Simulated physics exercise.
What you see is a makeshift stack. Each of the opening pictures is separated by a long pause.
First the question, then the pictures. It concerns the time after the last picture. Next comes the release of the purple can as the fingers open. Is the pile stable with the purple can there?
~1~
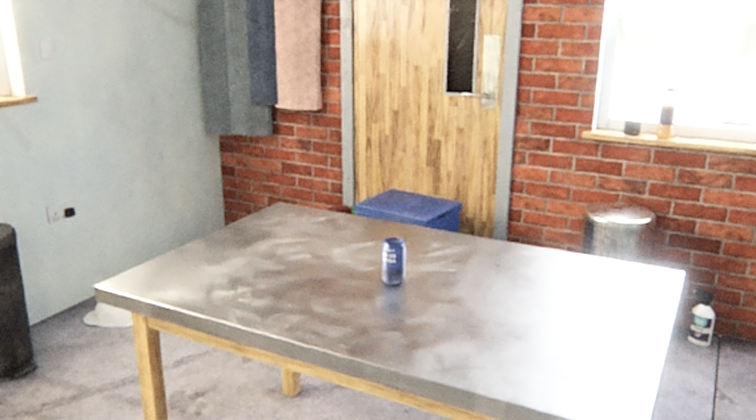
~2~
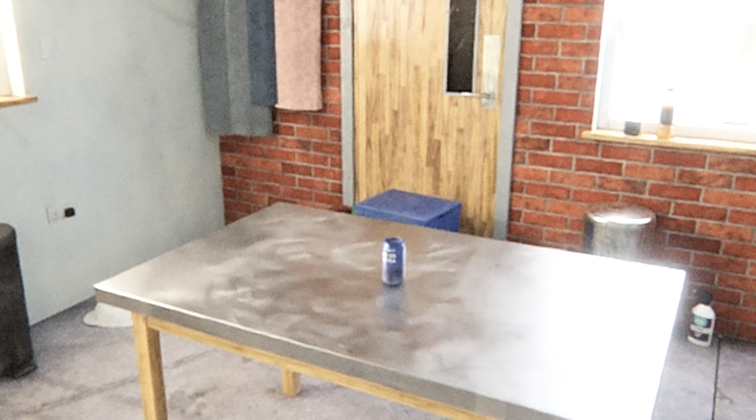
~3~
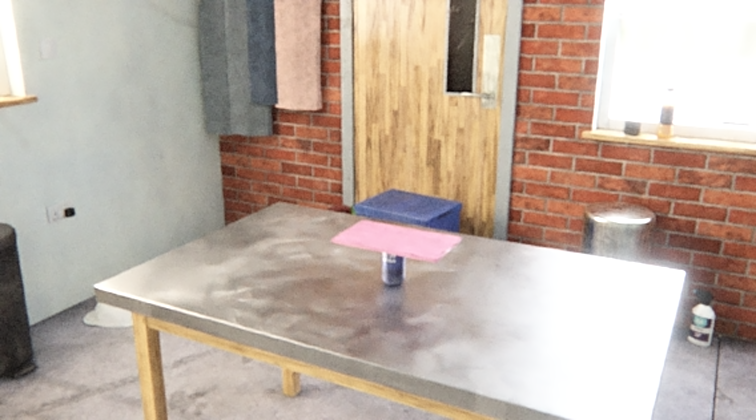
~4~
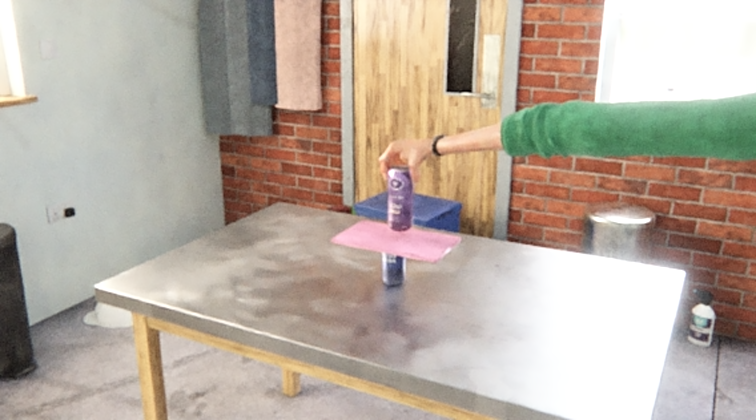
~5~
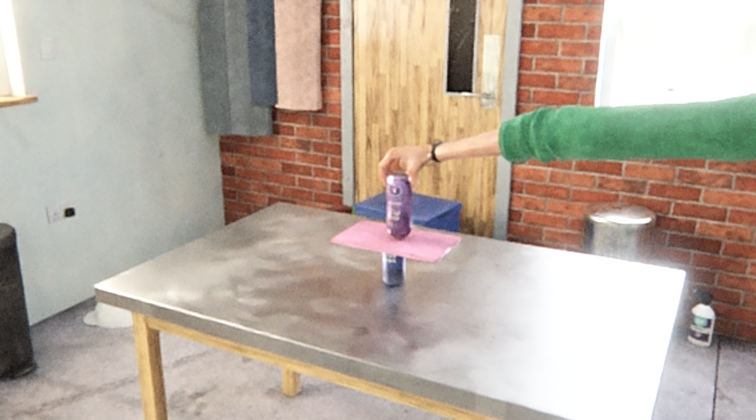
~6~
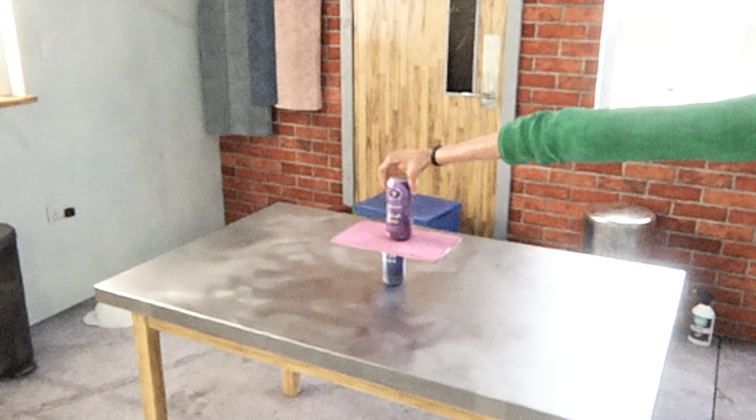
The stack supports it.
Then, 0.40 s after the last picture, nothing has stirred.
Then, 1.00 s after the last picture, purple can resting near (399, 209).
At rest, all 3 in place. Seen from the same camera at the end, purple can near (399, 209). The stack keeps its balance.
